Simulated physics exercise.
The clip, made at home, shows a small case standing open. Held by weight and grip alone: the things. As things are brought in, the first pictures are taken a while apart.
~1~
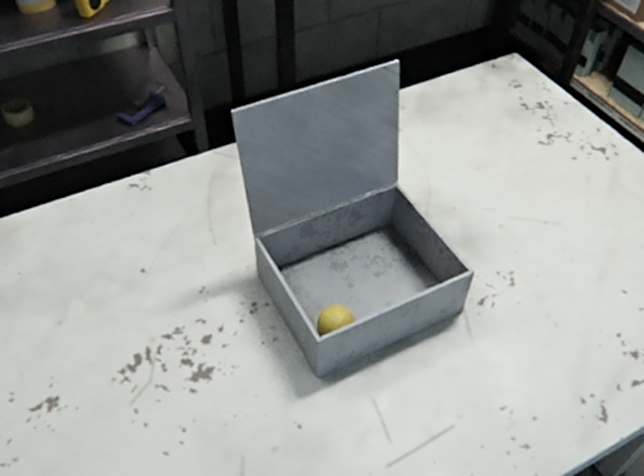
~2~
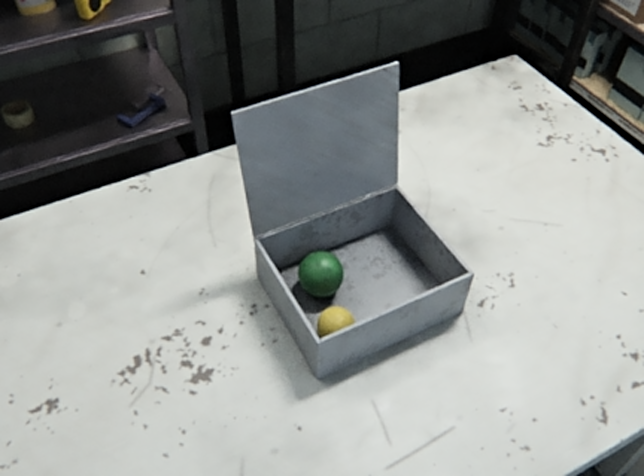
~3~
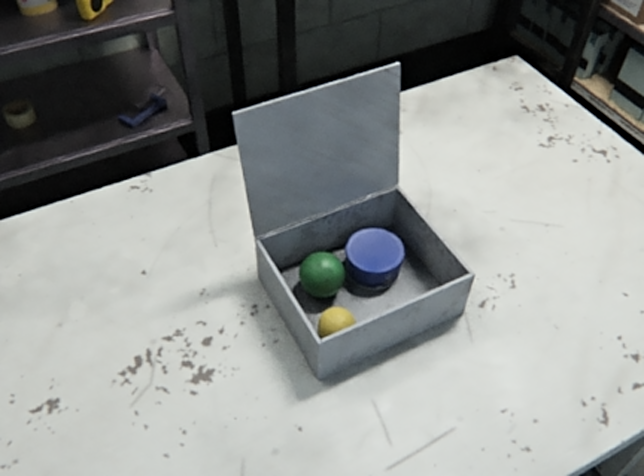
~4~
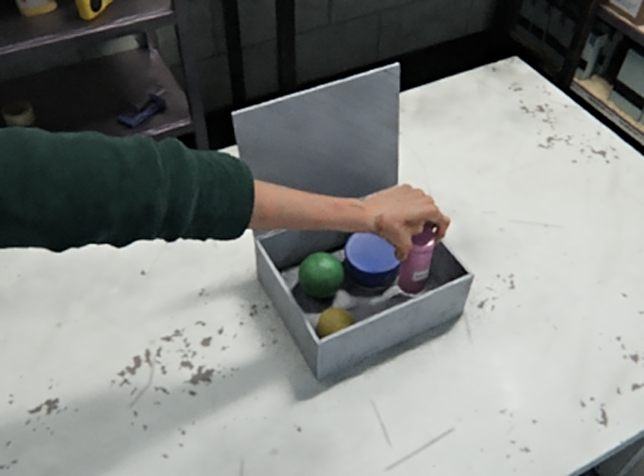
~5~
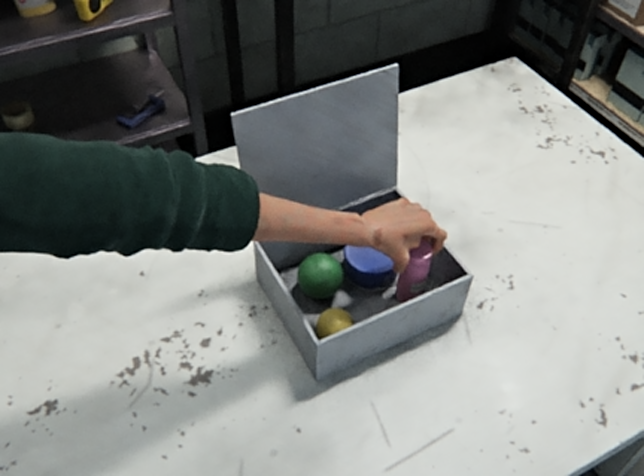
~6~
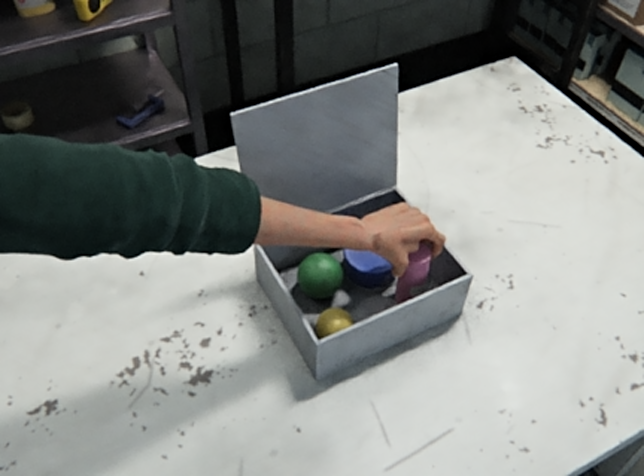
The footage shows an open grey case holding a yellow ball, with a green ball and a blue tub appearing inside in turn. A hand in a dark green sleeve then lowers a pink shaker into the right side, still gripping it.
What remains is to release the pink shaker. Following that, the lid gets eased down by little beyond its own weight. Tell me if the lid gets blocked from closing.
It gets blocked and stays up.
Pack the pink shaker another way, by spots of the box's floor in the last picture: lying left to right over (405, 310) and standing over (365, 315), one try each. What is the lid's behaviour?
Well, first it fits down fine, and then it won't go down.
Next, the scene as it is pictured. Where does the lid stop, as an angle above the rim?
The answer is about 10 degrees.
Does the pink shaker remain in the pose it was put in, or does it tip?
It stays as it was set.
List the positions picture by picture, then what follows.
In the first frame, the last thing is not in view yet.
In the second frame, the last thing is not in view yet; green ball (321, 274).
In the third frame, the last thing is not in view yet; blue tub (374, 259).
In the fourth frame, coming down; pink shaker (416, 261).
In the fifth frame, coming down; pink shaker (414, 273); green ball (320, 276).
In the sixth frame, put in, still held; pink shaker (413, 276).
Then, 1.30 s later than the last frame, lid 81° above the rim.
Then, 1.60 s later than the last frame, lid 55° above the rim.
Then, 1.80 s later than the last frame, lid 27° above the rim.
When it is over, lid 10° above the rim; all 4 as before. End places, in pixels of the last picture, pink shaker near (413, 276).
